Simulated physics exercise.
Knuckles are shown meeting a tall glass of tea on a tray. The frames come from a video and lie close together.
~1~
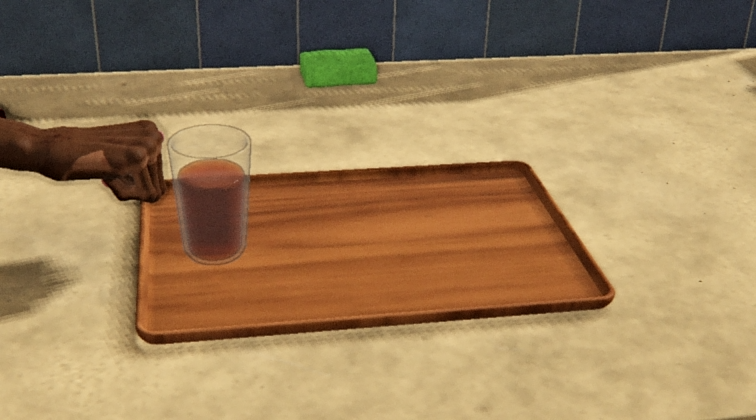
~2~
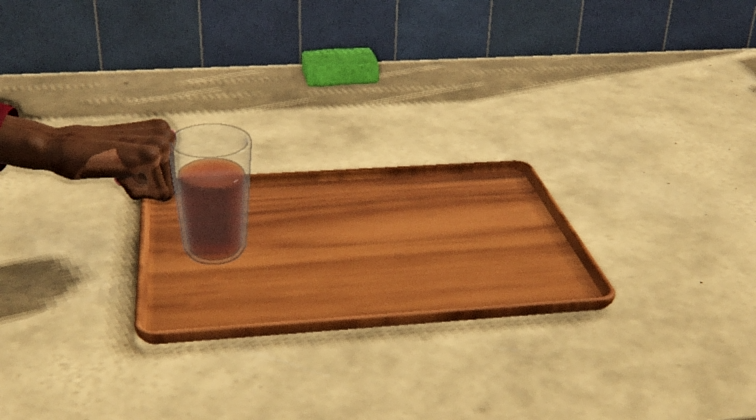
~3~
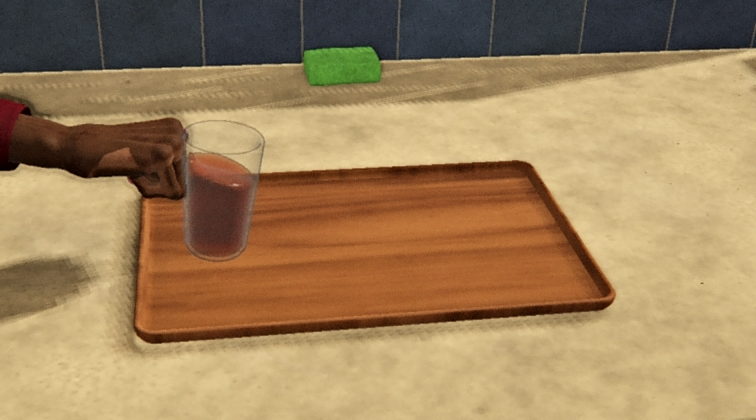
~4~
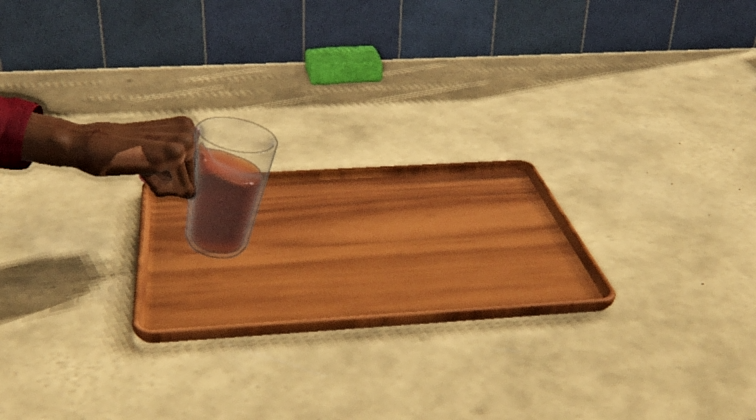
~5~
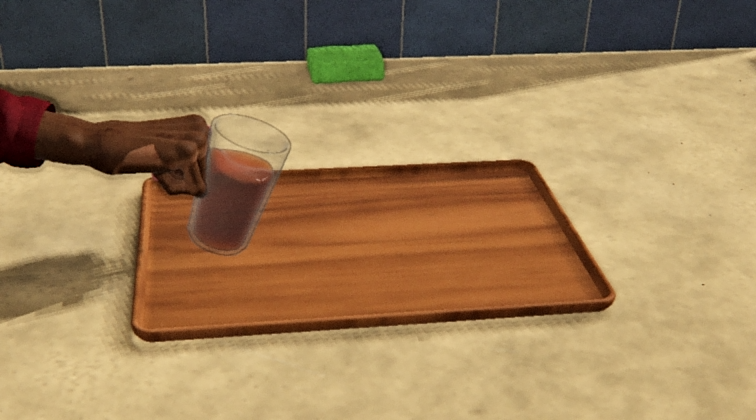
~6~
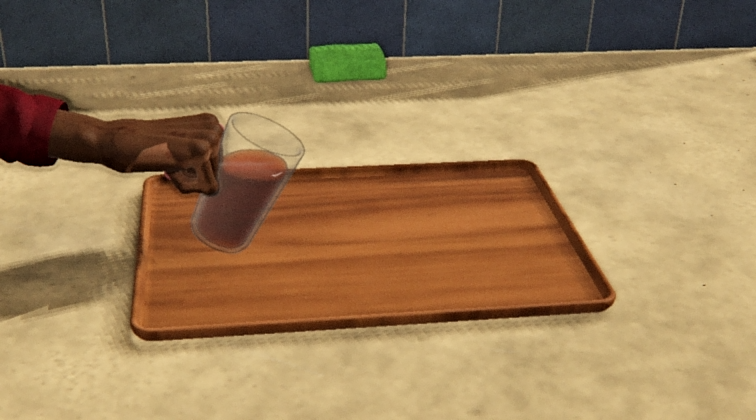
A dark-skinned fist in a red sleeve moved in from the left and pushed against a glass of reddish-brown tea on a wooden tray, and the glass leaned steadily over to the right.
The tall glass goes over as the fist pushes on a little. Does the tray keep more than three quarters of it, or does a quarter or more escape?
Result: A quarter or more escapes.
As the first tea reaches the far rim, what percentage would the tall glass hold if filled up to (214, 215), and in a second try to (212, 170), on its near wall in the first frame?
Near 40 % and 45 %.
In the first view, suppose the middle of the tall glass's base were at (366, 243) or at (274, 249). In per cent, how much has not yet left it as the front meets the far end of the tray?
Lab note - try 1 about 80 %, try 2 about 60 %.
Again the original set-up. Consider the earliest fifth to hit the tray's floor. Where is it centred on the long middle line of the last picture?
I'd mark it somewhere roughly at pixel (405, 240).
A moment on, the tall glass lies on its side and 100 per cent is in the glass, 0 on the tray and 0 above or beyond its rim.
Next, the tall glass lies on its side and 61 per cent is in the glass, 22 on the tray and 17 above or beyond its rim.
Then the tall glass lies on its side and 35 per cent is in the glass, 54 on the tray and 11 above or beyond its rim.
Later the tall glass lies on its side and 18 per cent is in the glass, 41 on the tray and 40 above or beyond its rim.
In the end 62 per cent is held by tray and glass, 38 is off the tray.
